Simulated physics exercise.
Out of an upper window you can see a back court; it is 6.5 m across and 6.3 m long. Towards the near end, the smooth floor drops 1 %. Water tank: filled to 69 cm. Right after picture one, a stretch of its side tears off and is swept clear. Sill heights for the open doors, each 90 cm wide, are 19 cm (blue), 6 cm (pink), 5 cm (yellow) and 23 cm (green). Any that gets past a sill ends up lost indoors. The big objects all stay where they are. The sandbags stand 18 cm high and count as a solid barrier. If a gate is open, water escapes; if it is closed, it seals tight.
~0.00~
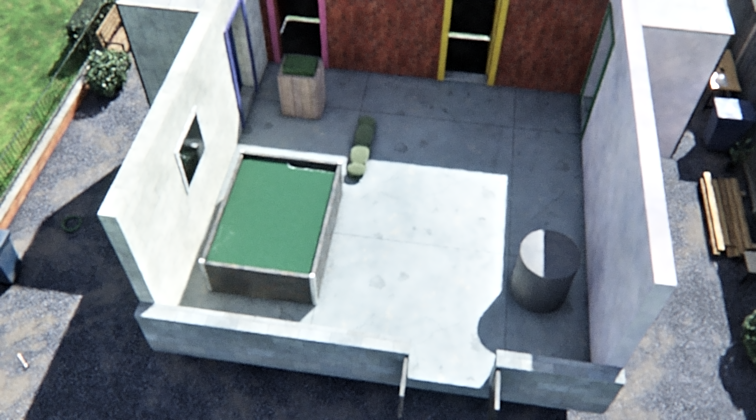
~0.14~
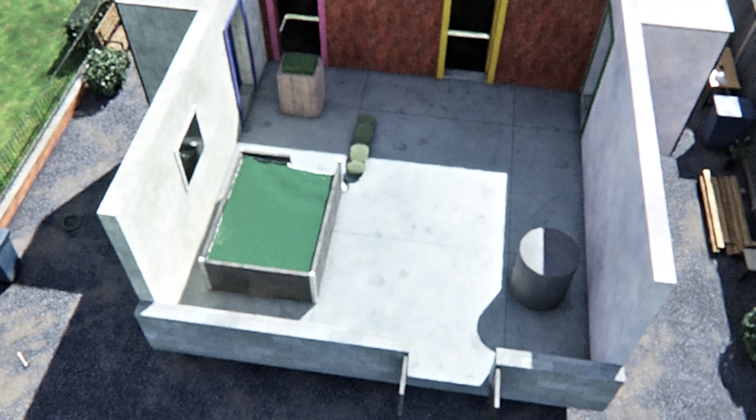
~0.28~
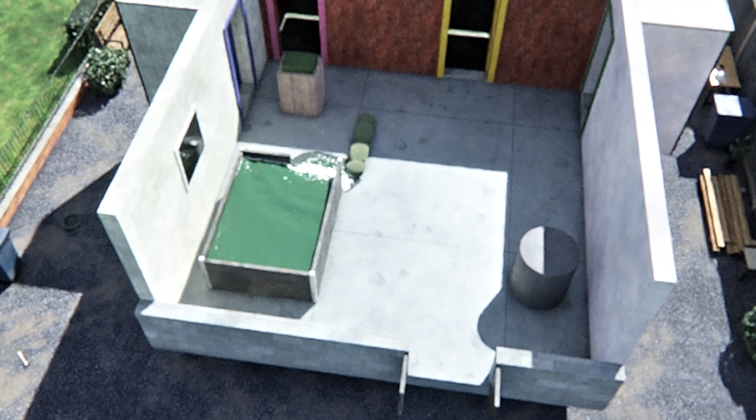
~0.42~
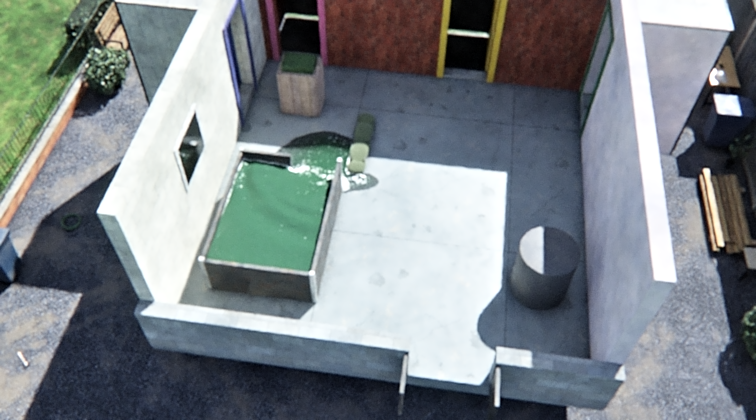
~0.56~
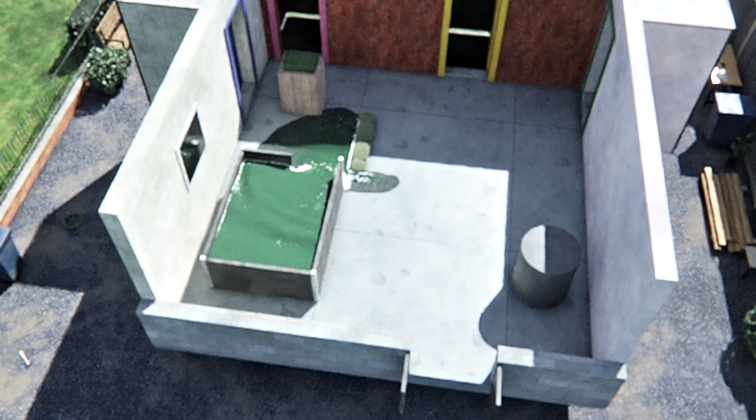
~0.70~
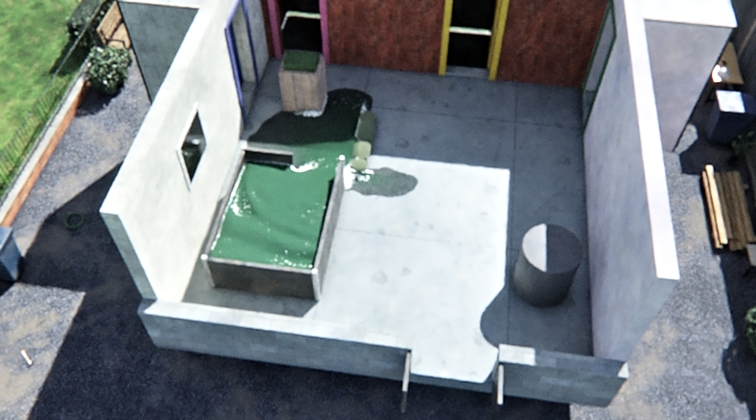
In a walled back court, green water pours from a tank's far side and spreads around sandbags.
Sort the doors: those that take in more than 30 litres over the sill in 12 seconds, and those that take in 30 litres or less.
Sorted: The blue door takes in 30 litres or less; the pink door takes in more; the yellow door takes in 30 litres or less; the green door takes in 30 litres or less.
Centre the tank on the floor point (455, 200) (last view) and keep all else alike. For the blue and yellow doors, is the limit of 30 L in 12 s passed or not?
So the blue door keeps within it and the yellow door tops the limit.
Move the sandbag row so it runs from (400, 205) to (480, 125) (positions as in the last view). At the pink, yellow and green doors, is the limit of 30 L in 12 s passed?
At the pink door the limit is exceeded, at the yellow door it is exceeded, and at the green door it is not reached.
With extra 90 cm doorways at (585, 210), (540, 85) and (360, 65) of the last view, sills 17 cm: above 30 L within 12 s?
Check each in turn: The first fails, the second fails, the third succeeds.
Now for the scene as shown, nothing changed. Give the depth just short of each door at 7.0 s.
Centimetres: Blue 12 / pink 11 / yellow 4 / green 9.
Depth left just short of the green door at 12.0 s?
I'd put it at around 5.5 cm deep.
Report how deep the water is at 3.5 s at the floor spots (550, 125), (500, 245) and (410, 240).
First 3 cm, then 1 cm, then 1 cm.
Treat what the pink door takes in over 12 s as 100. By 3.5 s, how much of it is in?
Some 30 per cent by then.
After 1.4 s water covers 20 % of the floor and is deepest (36 cm) near (346, 66); blue door 17 cm at the sill, 0 L in, pink door not reached, yellow door not reached, green door not reached.
After 2.2 s water covers 35 % of the floor and is deepest (38 cm) near (353, 72); blue door 20 cm at the sill, 2 L in, pink door 12 cm at the sill, 5 L in, yellow door 3 cm at the sill, 0 L in, green door not reached.
After 3.5 s water covers 40 % of the floor and is deepest (32 cm) near (354, 67); blue door 19 cm at the sill, 7 L in, pink door 15 cm at the sill, 33 L in, yellow door 4 cm at the sill, 0 L in, green door 14 cm at the sill, 0 L in.
After 7.0 s water covers 75 % of the floor and is deepest (19 cm) near (348, 174); blue door 12 cm at the sill, 10 L in, pink door 11 cm at the sill, 86 L in, yellow door 4 cm at the sill, 0 L in, green door 9 cm at the sill, 0 L in.
After 12.0 s water covers 95 % of the floor and is deepest (12 cm) near (172, 325); blue door 7 cm at the sill, 10 L in, pink door 7 cm at the sill, 111 L in, yellow door 3 cm at the sill, 0 L in, green door 6 cm at the sill, 0 L in.
